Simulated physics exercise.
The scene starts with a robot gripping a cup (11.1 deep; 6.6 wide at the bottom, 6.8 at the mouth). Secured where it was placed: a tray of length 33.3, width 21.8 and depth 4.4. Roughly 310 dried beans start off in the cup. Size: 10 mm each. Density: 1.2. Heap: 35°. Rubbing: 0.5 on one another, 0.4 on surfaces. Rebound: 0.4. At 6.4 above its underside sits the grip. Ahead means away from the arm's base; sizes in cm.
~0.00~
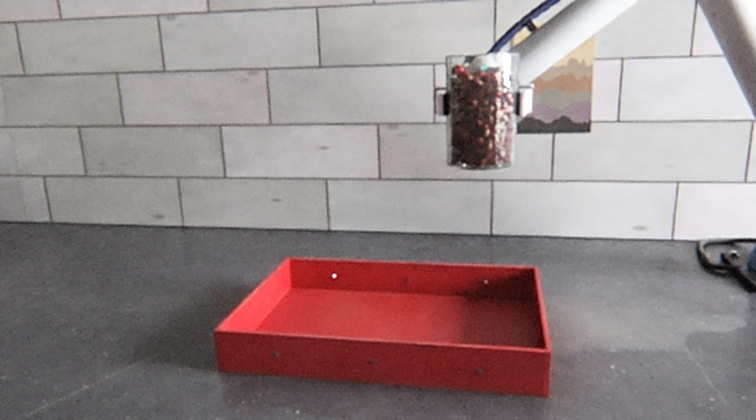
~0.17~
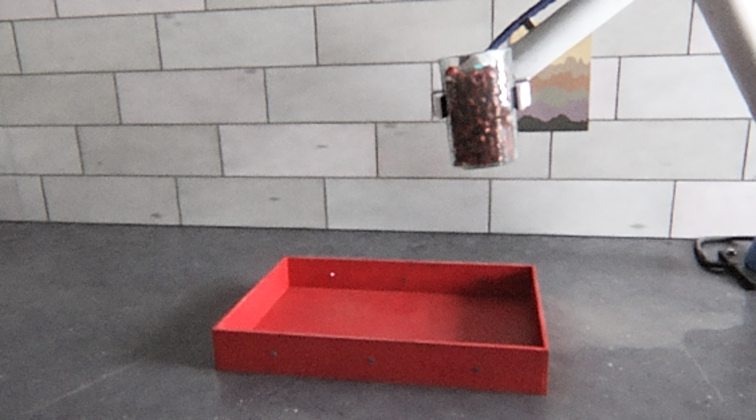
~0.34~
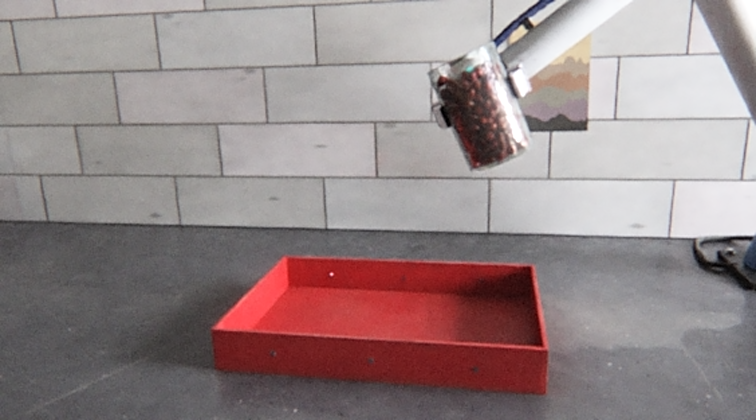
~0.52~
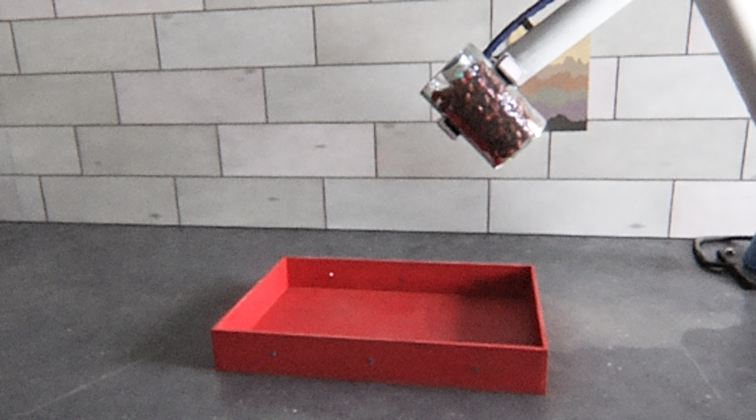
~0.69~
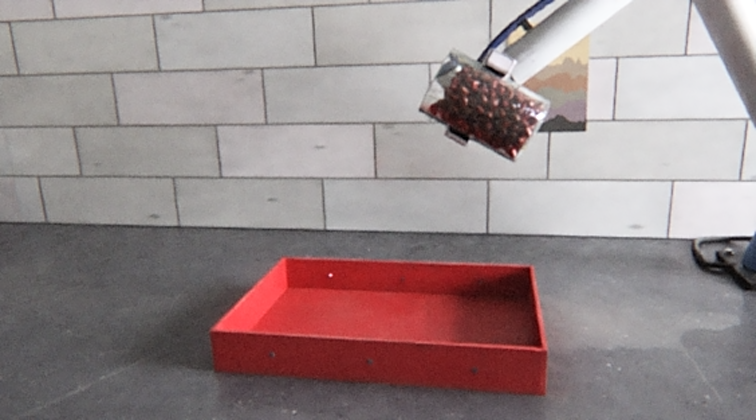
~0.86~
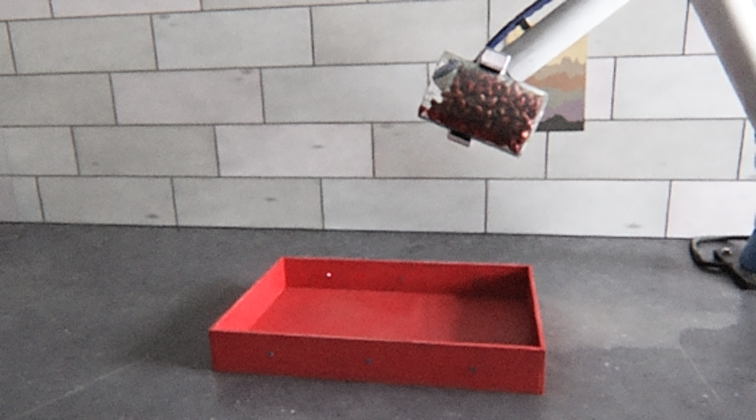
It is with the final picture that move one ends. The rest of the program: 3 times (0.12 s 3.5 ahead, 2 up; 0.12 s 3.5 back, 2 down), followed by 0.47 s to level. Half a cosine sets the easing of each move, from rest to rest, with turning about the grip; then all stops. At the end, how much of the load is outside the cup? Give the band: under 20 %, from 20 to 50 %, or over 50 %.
The share falls between 20 and 50 %.
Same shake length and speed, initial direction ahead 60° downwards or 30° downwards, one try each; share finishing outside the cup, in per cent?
Near 0 and 5 percent respectively.
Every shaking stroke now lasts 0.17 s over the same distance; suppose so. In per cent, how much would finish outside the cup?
It would come to around 10 %.
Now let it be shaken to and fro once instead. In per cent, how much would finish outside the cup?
In that case it would be near 15 percent.
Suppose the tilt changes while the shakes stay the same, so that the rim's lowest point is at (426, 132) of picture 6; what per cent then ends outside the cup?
Result: Approximately 80 %.
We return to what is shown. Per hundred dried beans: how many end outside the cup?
Some 40 in a hundred.
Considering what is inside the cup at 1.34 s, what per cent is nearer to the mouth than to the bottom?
55 per cent.
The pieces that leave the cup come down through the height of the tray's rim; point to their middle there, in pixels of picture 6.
I'd say somewhere around (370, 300).
After 1.34 s, tilted 67° forward, highest piece 28 above the table; 232 in the cup, 48 in the tray, 34 in flight or on a rim.
After 1.81 s, tilted 34° forward, highest piece 29 above the table; 191 in the cup, 122 in the tray, 1 on the table or floor.
After 2.25 s, level, highest piece 29 above the table; 191 in the cup, 122 in the tray, 1 on the table or floor.
After 3.30 s, level, highest piece 29 above the table; 191 in the cup, 122 in the tray, 1 on the table or floor.
In the end, 191 in the cup, 122 in the tray, 1 on the table or floor. That is 39 % outside the cup.
